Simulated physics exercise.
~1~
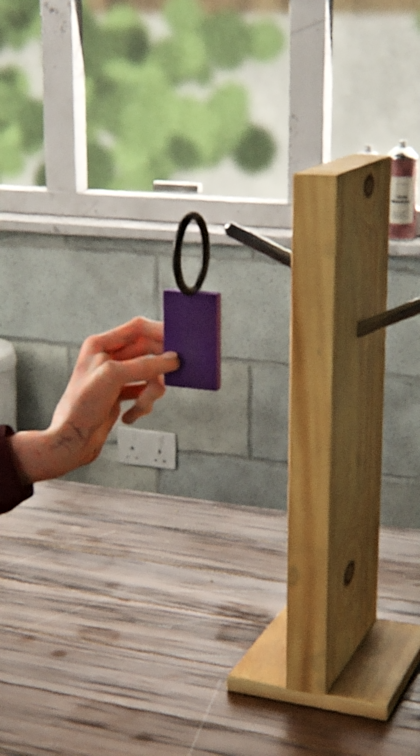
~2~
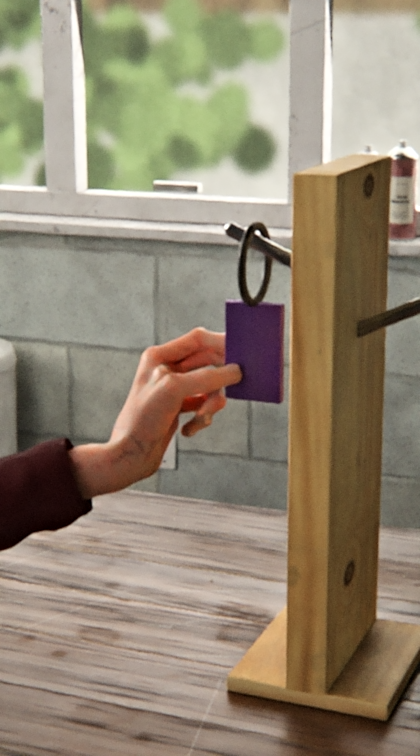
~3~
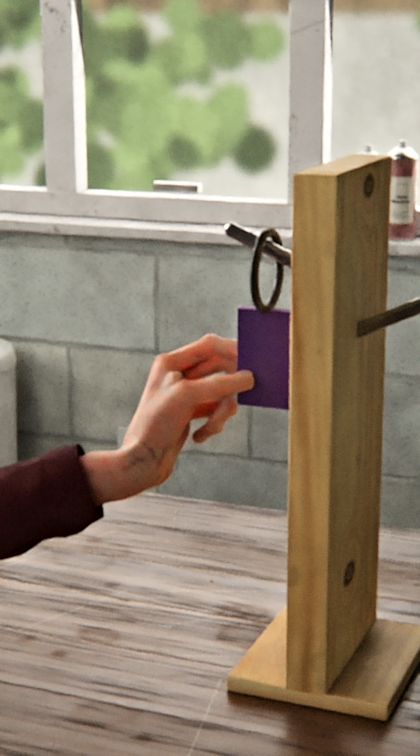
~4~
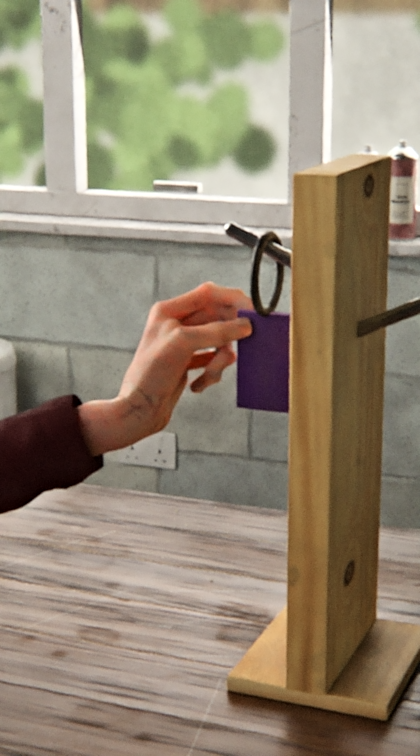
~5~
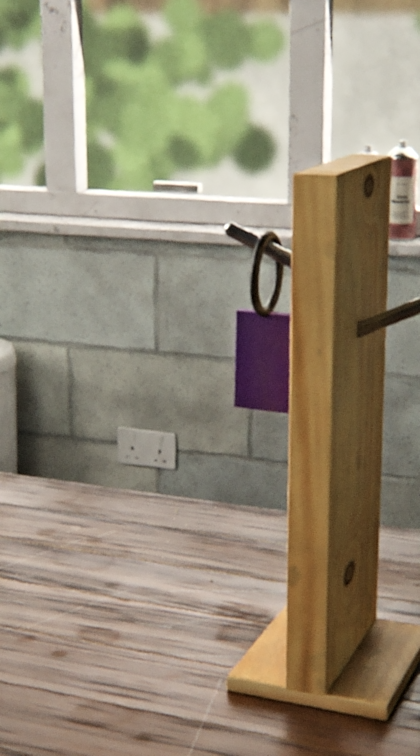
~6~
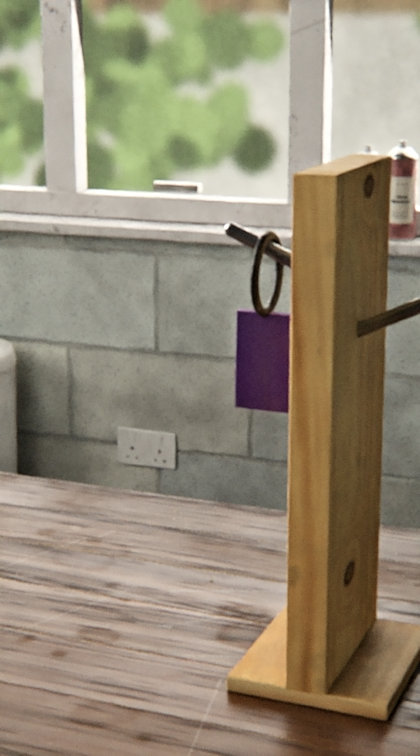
On a wooden tabletop by a window, a hand hooks a ringed purple tag onto a stand's peg and withdraws, leaving it hanging.
